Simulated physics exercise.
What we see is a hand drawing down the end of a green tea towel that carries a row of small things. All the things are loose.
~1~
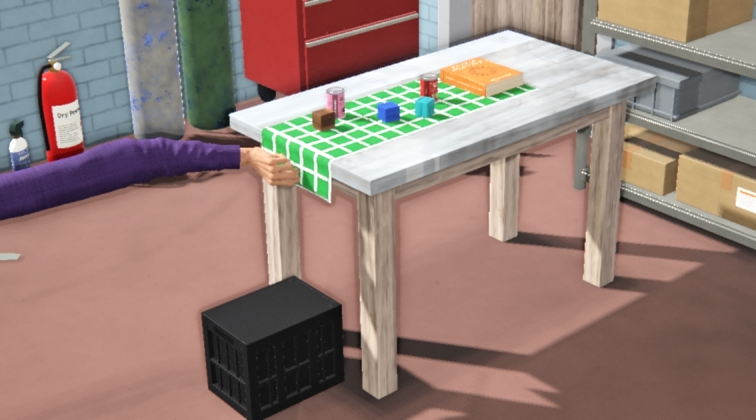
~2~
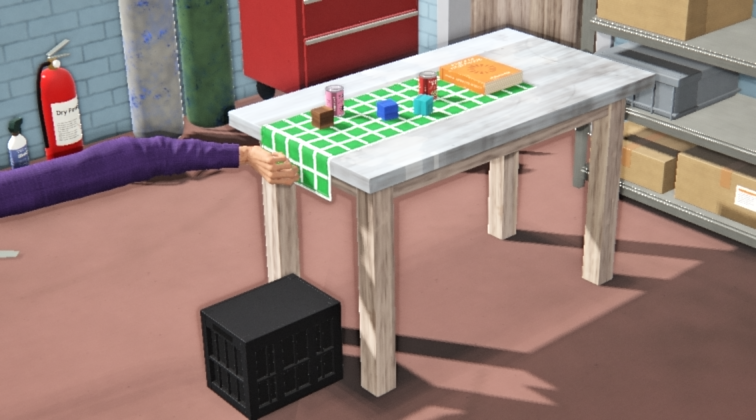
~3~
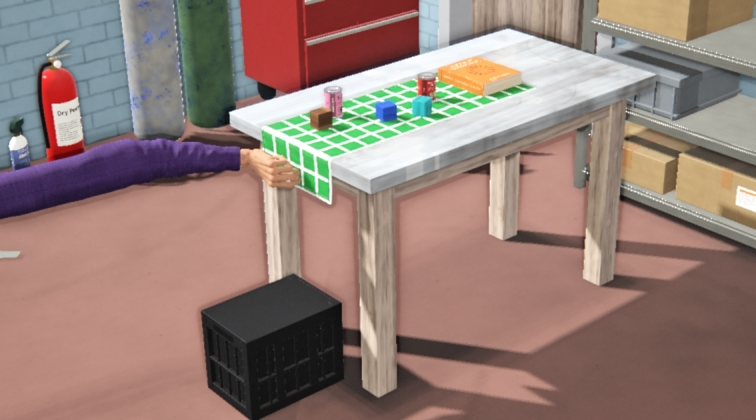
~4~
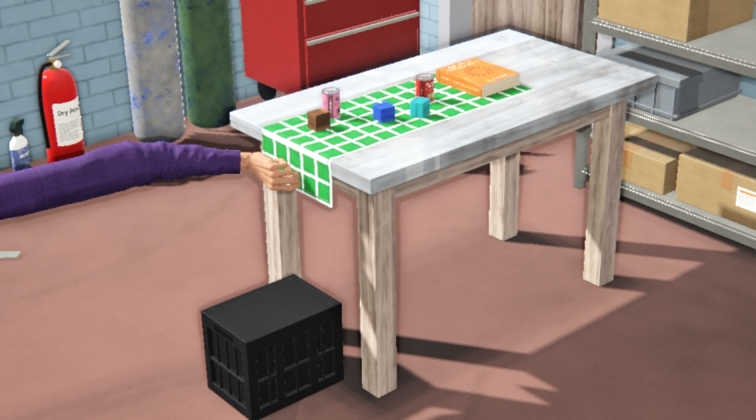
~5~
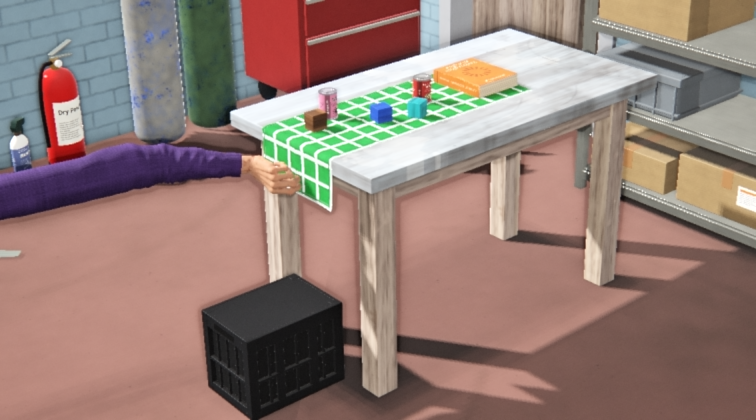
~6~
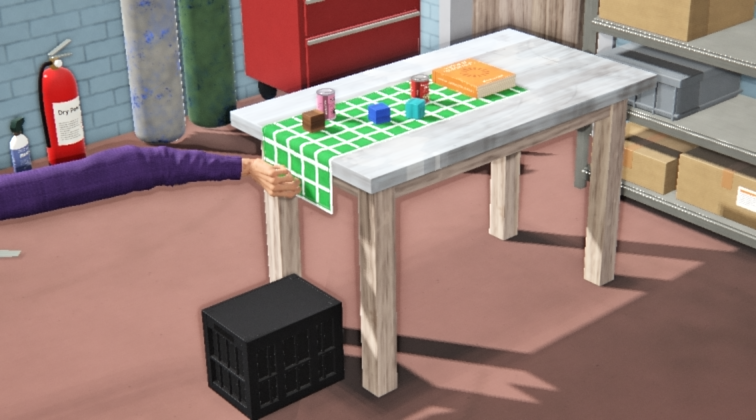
A purple-sleeved hand slowly drawing a green checked cloth down over a table's edge, the cans and small cubes shifting slightly left.
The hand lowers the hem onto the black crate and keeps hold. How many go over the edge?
The count of fallen things is three.
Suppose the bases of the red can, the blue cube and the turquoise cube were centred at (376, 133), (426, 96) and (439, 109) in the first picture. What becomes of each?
The red can comes down, the blue cube remains up, the turquoise cube remains up.
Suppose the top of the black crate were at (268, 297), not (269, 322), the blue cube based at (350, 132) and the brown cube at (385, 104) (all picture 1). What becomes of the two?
The blue cube drops off; the brown cube survives.
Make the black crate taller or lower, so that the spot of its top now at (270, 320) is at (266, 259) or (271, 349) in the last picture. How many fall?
It would be 1 and 4.
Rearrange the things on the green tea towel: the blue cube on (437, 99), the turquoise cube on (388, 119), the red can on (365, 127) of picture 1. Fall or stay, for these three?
The blue cube stays on; the turquoise cube drops off; the red can falls.
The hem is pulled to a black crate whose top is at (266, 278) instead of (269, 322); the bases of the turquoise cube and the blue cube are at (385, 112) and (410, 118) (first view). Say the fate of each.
The turquoise cube stays on, the blue cube survives.
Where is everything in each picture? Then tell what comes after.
The first picture shows hem (332, 203); brown cube (323, 111); pink can (335, 90); blue cube (389, 105); turquoise cube (425, 99); red can (429, 76); top of the crate (269, 322).
The second picture shows hem (331, 201); brown cube (322, 109).
The third picture shows hem (332, 204); pink can (333, 89).
The fourth picture shows hem (332, 207); blue cube (384, 105); top of the crate (269, 321).
The fifth picture shows hem (332, 211); turquoise cube (417, 100).
The sixth picture shows hem (333, 214); brown cube (313, 113); pink can (326, 91); blue cube (379, 106); turquoise cube (415, 101); red can (420, 77).
A little later, hem near (299, 248); brown cube gone.
Next, hem on the crate; brown cube, pink can and blue cube gone.
When it is over, hem on the crate; brown cube, pink can and blue cube gone. It carries off three.
